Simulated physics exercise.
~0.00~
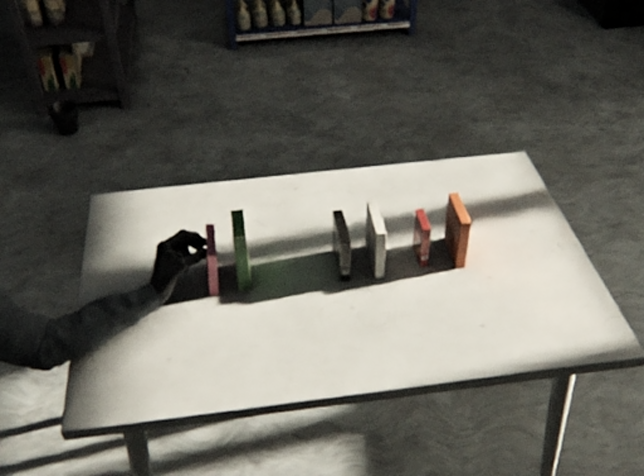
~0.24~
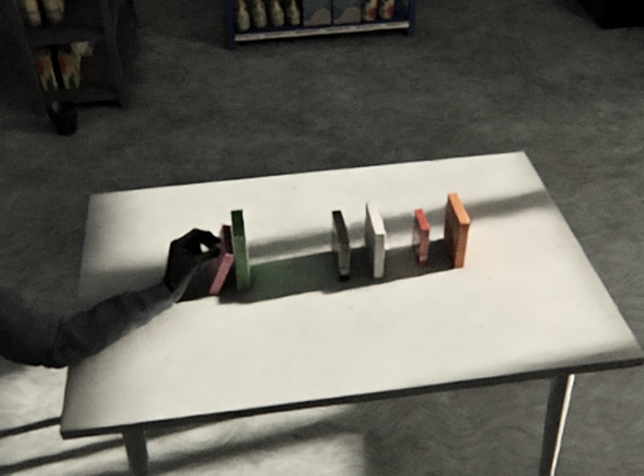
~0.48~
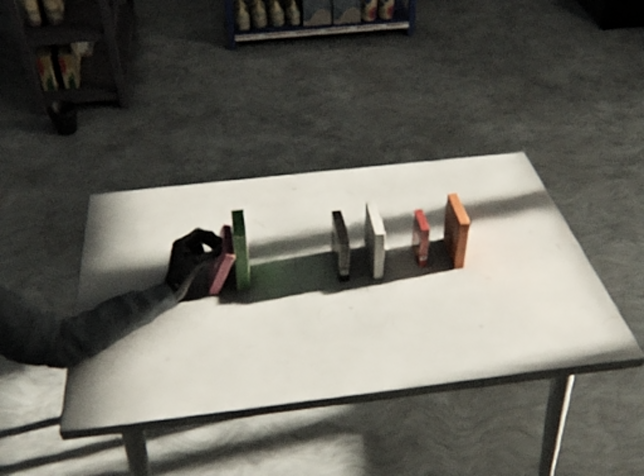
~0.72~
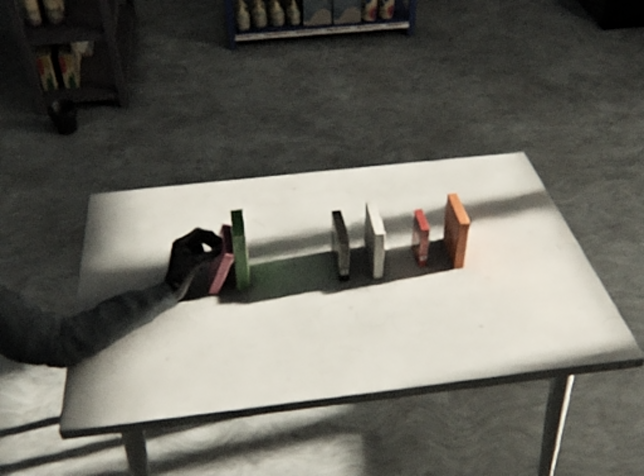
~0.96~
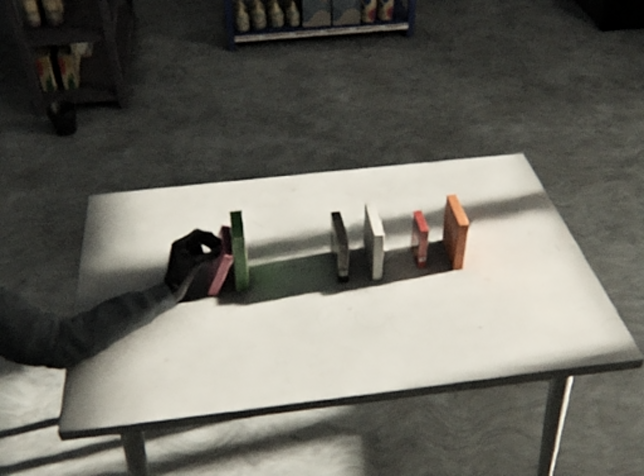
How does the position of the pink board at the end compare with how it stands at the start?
At the start the pink board stands upright, and at the end it is tilted to the right, leaning against the green block.
A pink board at the left end of a spaced row of flat pieces on a white table tips right as a dark hand pushes it, then stays leaning against the green block, with the hand still beside it and the other pieces all upright.
